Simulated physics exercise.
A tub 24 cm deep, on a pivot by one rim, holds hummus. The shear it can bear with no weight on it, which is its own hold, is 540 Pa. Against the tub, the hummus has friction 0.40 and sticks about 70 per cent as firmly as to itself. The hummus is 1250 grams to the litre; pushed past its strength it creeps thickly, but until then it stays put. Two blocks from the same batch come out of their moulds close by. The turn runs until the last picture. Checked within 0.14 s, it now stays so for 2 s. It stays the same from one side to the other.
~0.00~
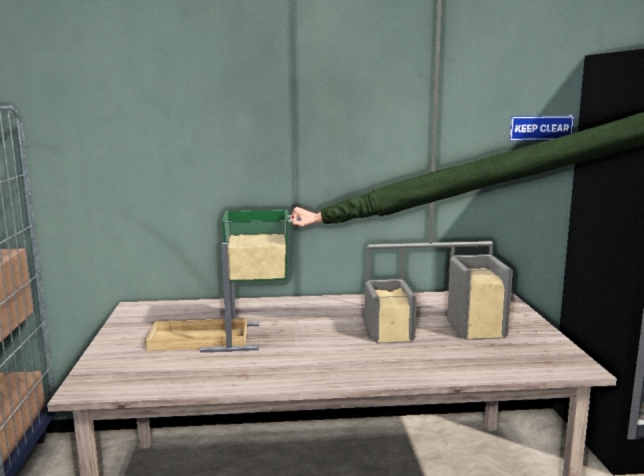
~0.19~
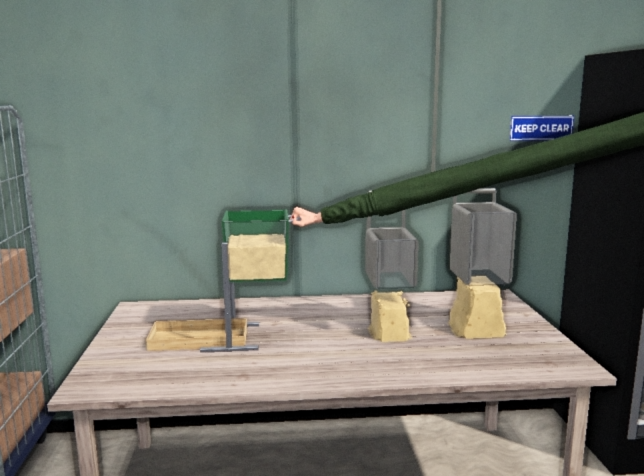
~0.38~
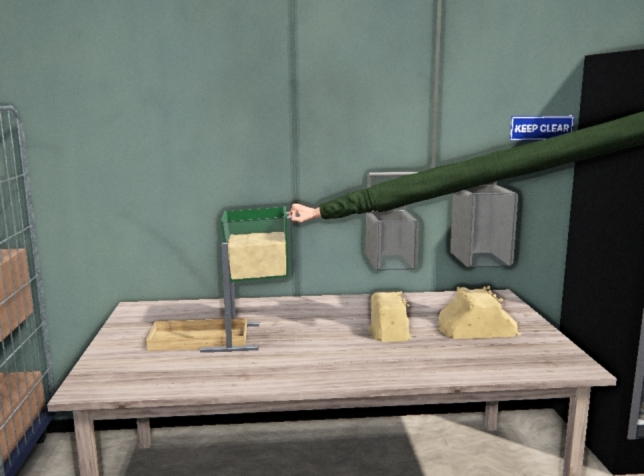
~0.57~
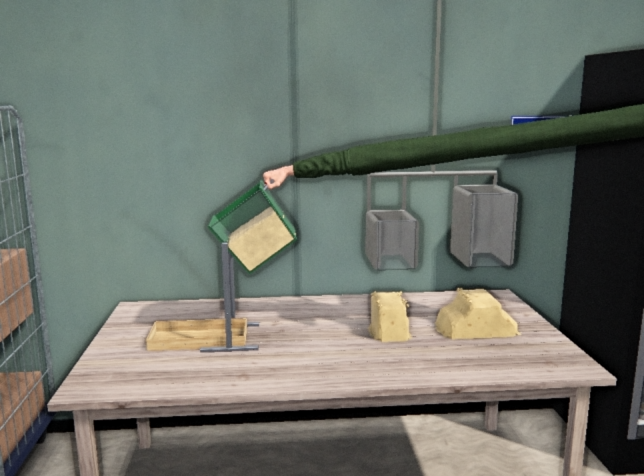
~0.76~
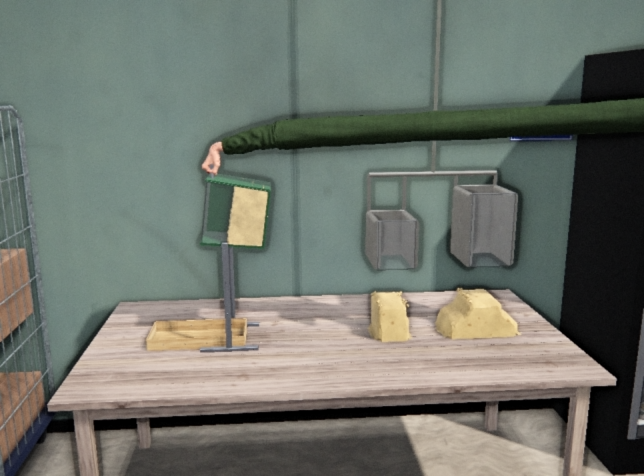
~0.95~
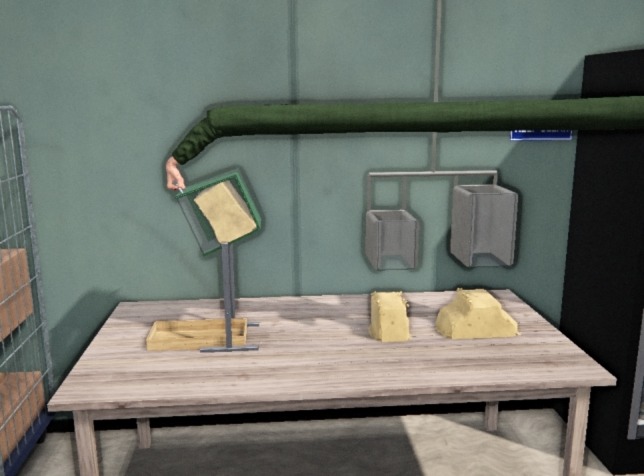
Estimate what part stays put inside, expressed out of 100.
The part that stays inside is near 0 per cent.
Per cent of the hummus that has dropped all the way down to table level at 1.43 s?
About 70 %.
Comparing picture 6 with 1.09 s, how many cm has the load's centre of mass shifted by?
It has moved around 11 centimetres.
After 1.09 s, the tub is at 112 degrees and holds 77 %.
After 1.26 s, the tub is at 112 degrees and holds 18 %.
After 1.43 s, the tub is at 112 degrees and holds 0 %.
After 1.60 s, the tub is at 112 degrees and holds 0 %.
After 2.95 s, at the end, the tub is at 112 degrees and holds 0 %.
